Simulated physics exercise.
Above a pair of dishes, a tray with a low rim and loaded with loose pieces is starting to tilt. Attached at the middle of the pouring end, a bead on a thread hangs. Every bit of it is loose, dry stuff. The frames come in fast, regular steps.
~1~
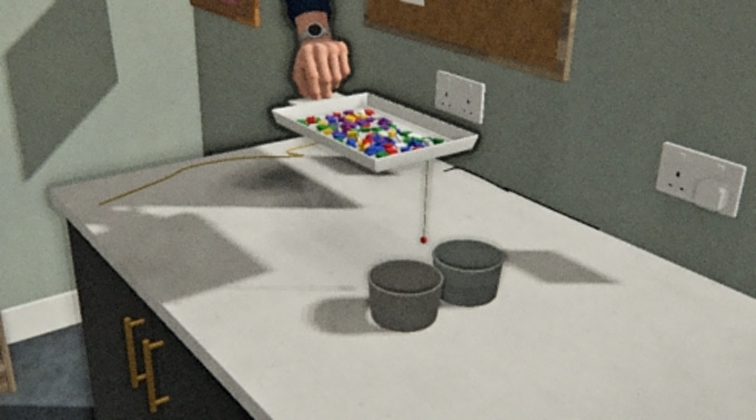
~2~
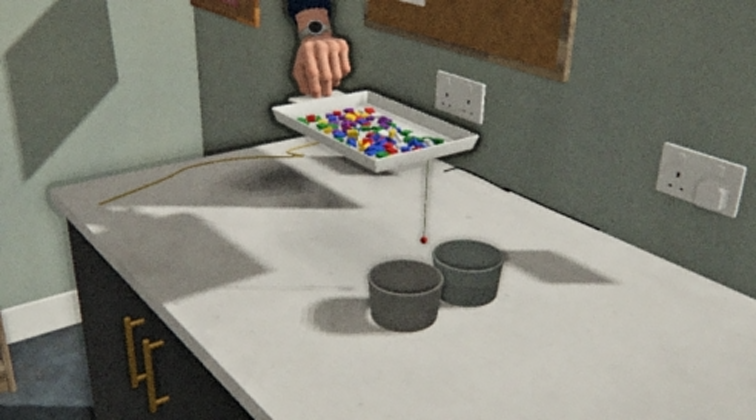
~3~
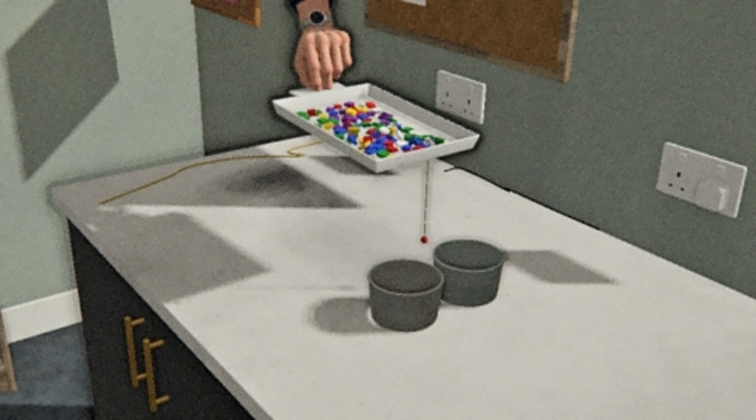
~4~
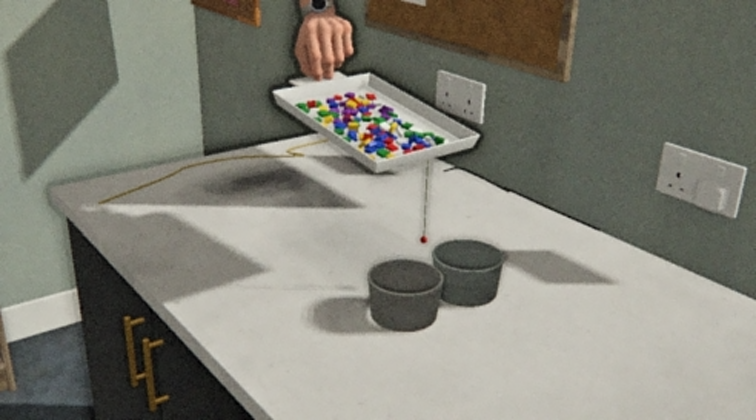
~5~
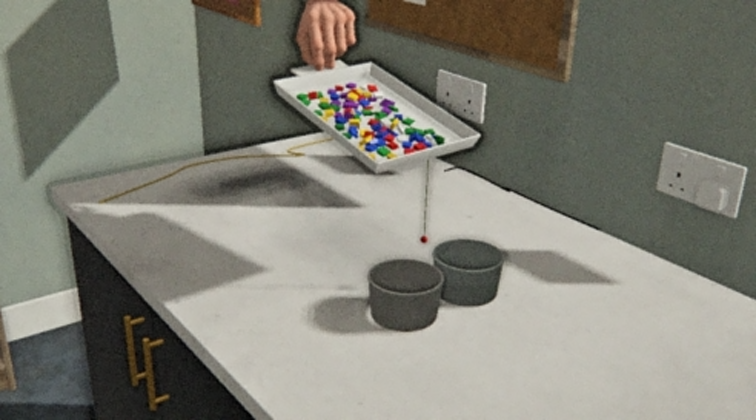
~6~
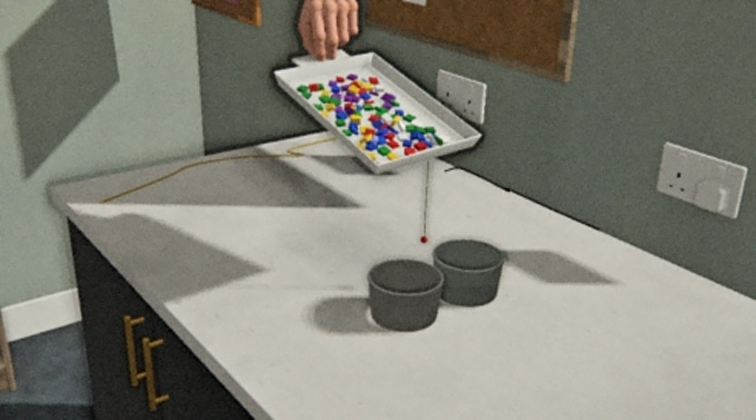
On a pale kitchen worktop, two dark round dishes stood still while a hand above them gradually raised the back of a white tray of colourful pieces, slanting it toward its front edge.
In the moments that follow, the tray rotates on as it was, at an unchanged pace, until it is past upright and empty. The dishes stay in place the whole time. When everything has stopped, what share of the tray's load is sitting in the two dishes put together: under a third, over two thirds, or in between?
Over two thirds.
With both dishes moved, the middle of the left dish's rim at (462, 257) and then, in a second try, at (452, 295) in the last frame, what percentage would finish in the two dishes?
You'd end up with around 30 per cent and then around 0 per cent.
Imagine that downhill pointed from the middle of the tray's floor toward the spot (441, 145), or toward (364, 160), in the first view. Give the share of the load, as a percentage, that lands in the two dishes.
50 % and 40 %.
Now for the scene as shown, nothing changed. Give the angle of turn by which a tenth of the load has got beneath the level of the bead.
Around 95°, give or take.
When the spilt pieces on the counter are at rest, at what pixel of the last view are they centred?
Its middle is at roughly (478, 333).
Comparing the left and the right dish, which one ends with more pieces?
It is the left-hand dish.
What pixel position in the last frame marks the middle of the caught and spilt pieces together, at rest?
About pixel (416, 308).
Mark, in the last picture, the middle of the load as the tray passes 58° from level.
At about (406, 133).
Soon, tray tipped steeply; all on the tray.
A while on, tray tipped right over; about two thirds on the tray; a small part in the left dish; a small part in the right dish; a stray few outside both; about a quarter in the air.
Towards the end, tray tipped past a quarter turn; about two thirds in the left dish; about a quarter in the right dish; a small part outside both.
Finally, tray tipped past a quarter turn; about two thirds in the left dish; about a quarter in the right dish; a small part outside both.
